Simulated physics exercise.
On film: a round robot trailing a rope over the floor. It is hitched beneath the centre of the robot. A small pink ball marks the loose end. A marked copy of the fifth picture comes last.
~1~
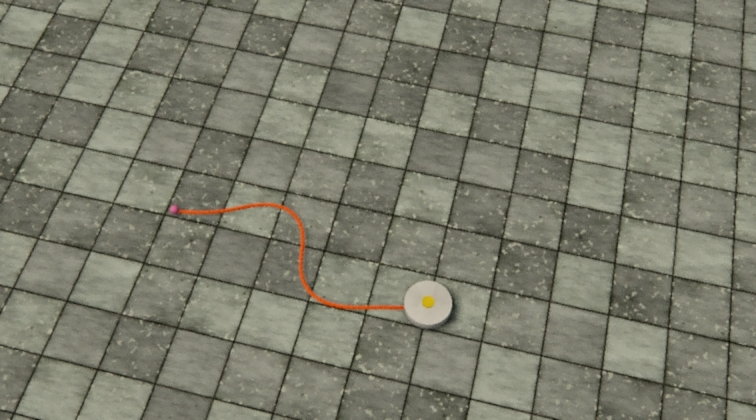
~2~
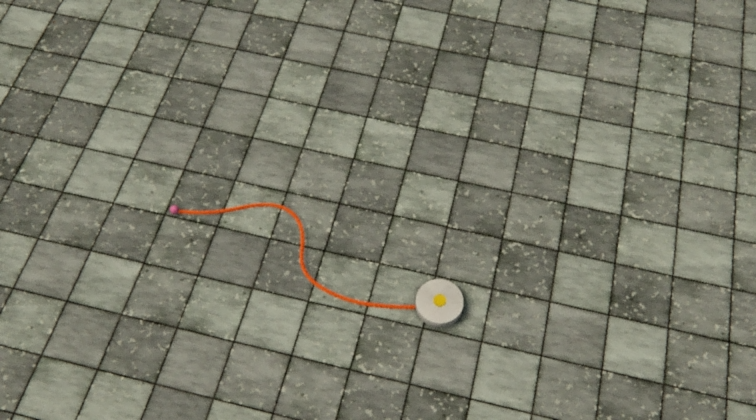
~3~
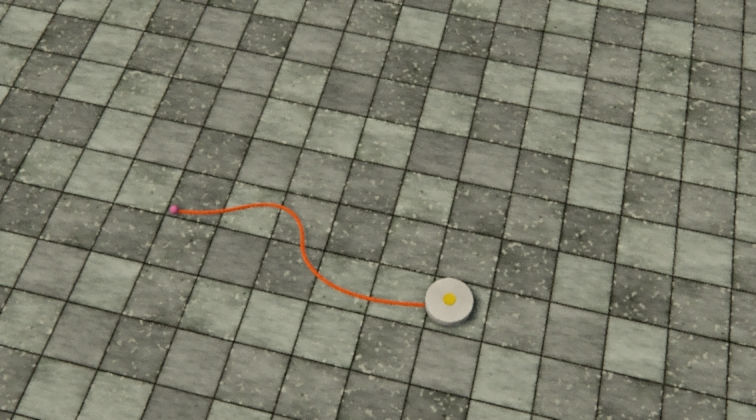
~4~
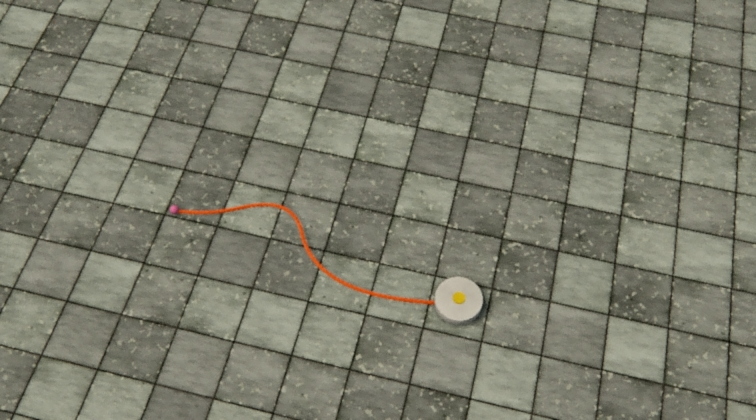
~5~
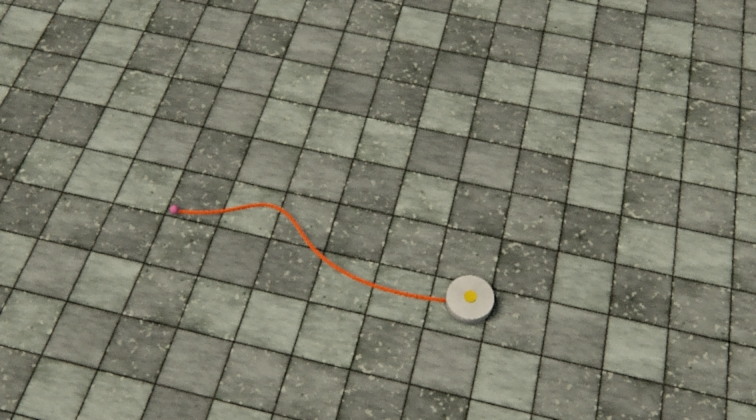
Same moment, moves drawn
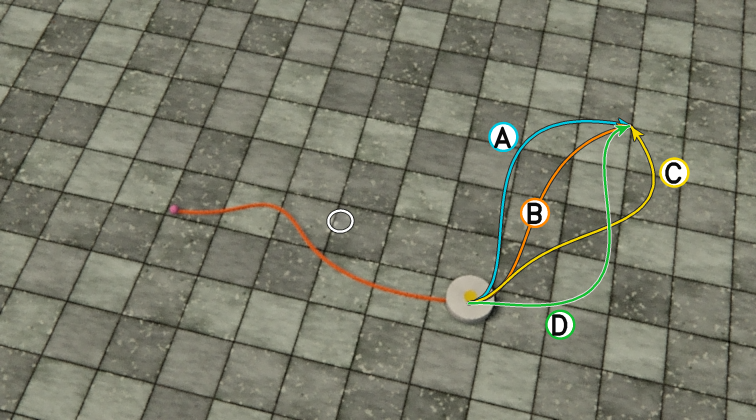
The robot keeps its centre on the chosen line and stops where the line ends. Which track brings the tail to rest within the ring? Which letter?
B.
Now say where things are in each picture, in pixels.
In the first picture, robot (428, 305); free end (175, 210).
In the second picture, robot (439, 304); free end (175, 210).
In the third picture, robot (449, 303); free end (175, 210).
In the fourth picture, robot (458, 301); free end (175, 210).
In the fifth picture, robot (470, 300); free end (175, 210).
On the marked copy, A from (469, 303) via (510, 169) to (631, 126); B from (469, 303) via (541, 200) to (631, 126); C from (469, 303) via (598, 231) to (632, 127); D from (469, 303) via (609, 253) to (629, 126); the ring at (340, 221).
With B. Early on, robot (529, 227), middle of the rope (363, 250), free end (207, 212).
Further on, robot (574, 150), middle of the rope (430, 212), free end (270, 225).
At the end, robot (633, 122), middle of the rope (491, 178), free end (342, 220); the free end is on the ring.
As for the rest, A leaves the free end at (336, 203); C leaves the free end at (365, 234); D leaves the free end at (359, 246).
